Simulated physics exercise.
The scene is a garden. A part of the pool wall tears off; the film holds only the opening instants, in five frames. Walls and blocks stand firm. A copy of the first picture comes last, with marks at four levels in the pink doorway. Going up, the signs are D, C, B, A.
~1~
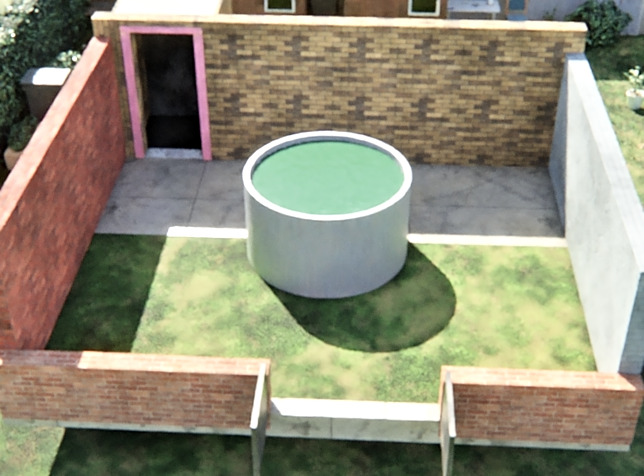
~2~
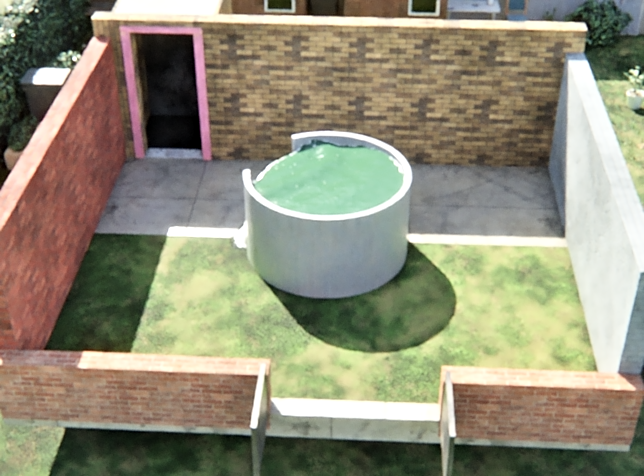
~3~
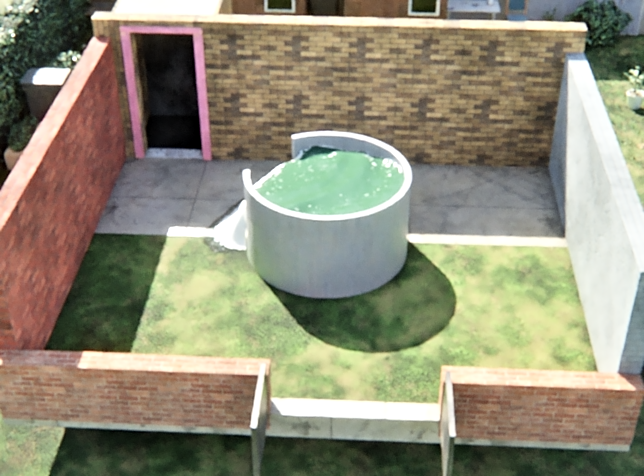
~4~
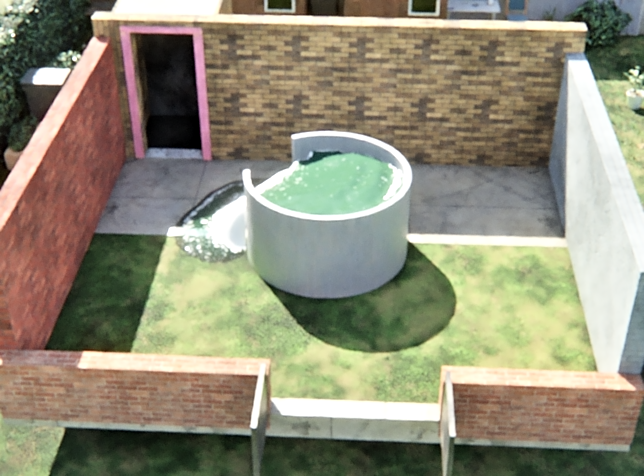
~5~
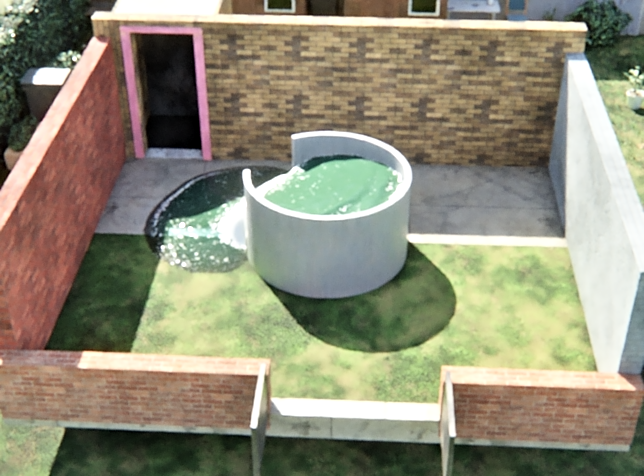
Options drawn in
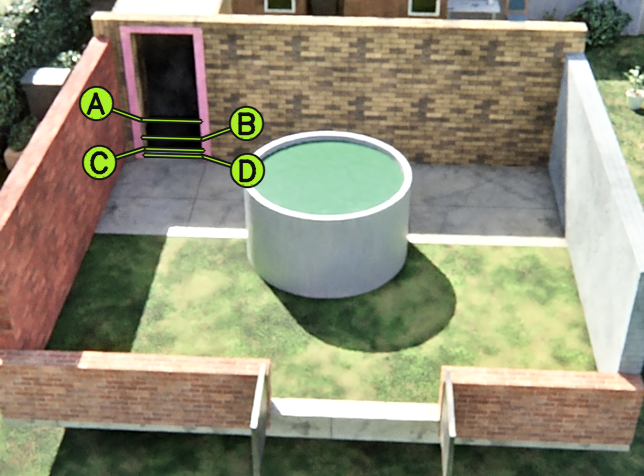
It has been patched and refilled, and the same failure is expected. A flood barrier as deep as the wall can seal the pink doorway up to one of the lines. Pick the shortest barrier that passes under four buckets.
Go for A.
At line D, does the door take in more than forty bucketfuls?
Yes, clearly.
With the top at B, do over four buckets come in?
Yes, that goes wrong.
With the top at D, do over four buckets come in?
Yes.
On the marked copy, A at (170, 120); B at (172, 138); C at (173, 149); D at (174, 155); from the bottom up D, C, B, A.
With A, a splash gets over, under a bucket.
With B, about 10 bucketfuls get in.
With C, dozens of bucketfuls pour in.
With D, dozens of bucketfuls pour in.
